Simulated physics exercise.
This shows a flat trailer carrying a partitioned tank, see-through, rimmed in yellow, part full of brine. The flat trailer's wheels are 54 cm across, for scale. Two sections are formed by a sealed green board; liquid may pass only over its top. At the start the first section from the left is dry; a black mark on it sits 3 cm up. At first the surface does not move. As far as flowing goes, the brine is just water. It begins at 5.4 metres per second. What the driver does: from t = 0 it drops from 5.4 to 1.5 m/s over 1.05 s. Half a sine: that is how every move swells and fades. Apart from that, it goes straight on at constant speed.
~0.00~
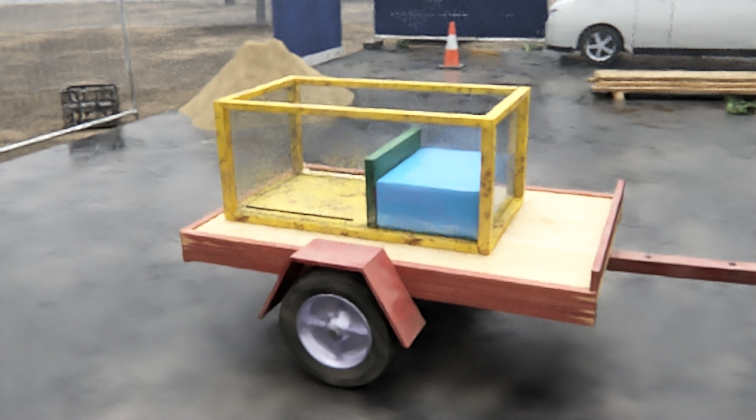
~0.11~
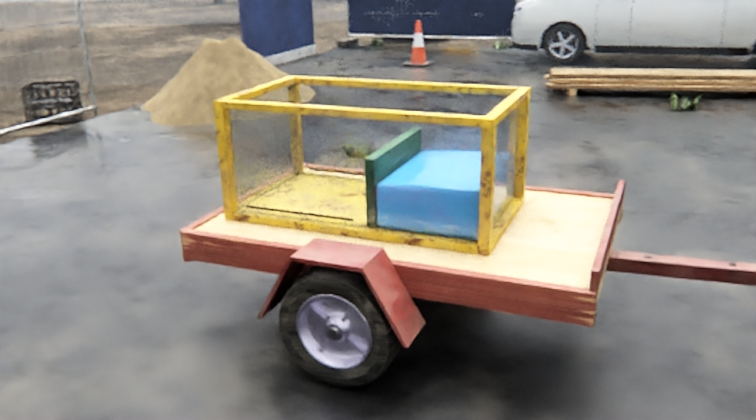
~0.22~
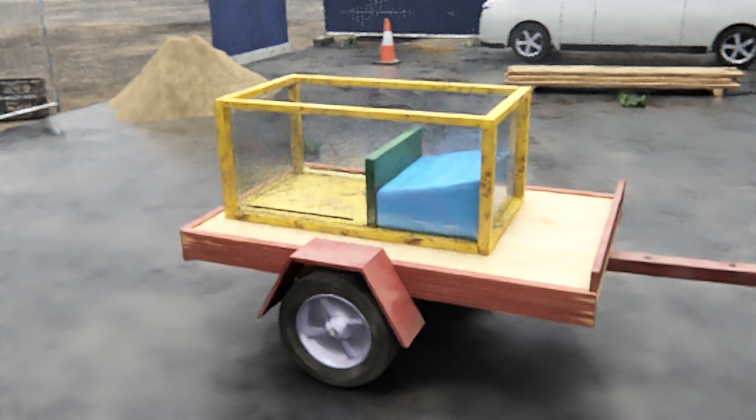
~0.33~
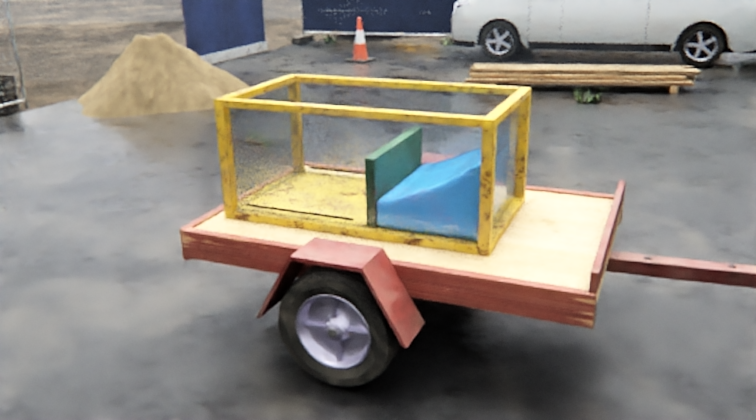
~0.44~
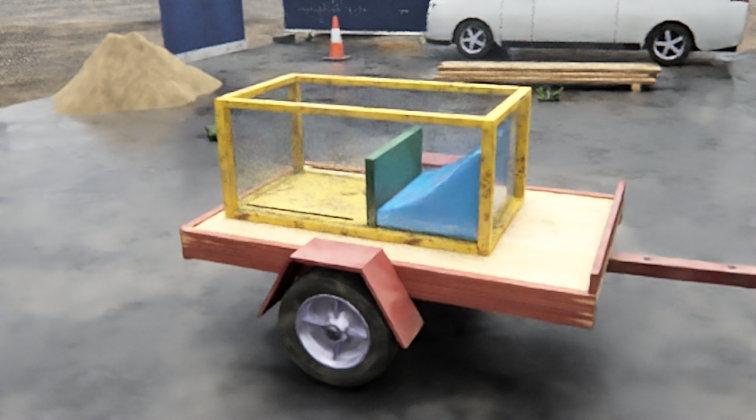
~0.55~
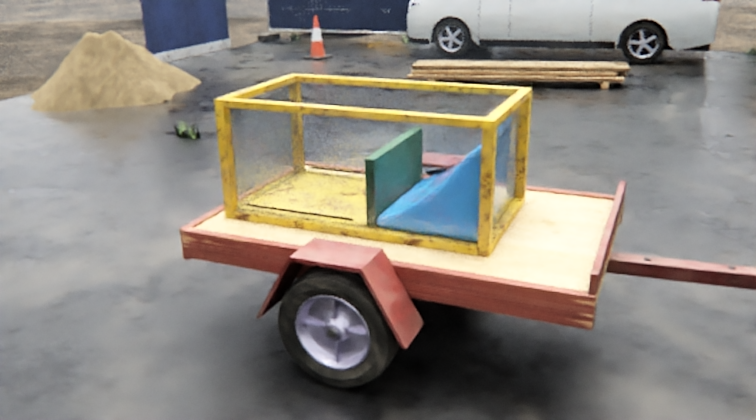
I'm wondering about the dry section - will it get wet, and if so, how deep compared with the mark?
It won't get wet.
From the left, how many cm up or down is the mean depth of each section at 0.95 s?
0, 0.
After 0.95 s the mean depths from the left are 0, 23 cm.
After 1.35 s the mean depths from the left are 0, 23 cm.
After 1.85 s the mean depths from the left are 0, 23 cm.
After 4.03 s the mean depths from the left are 0, 23 cm.
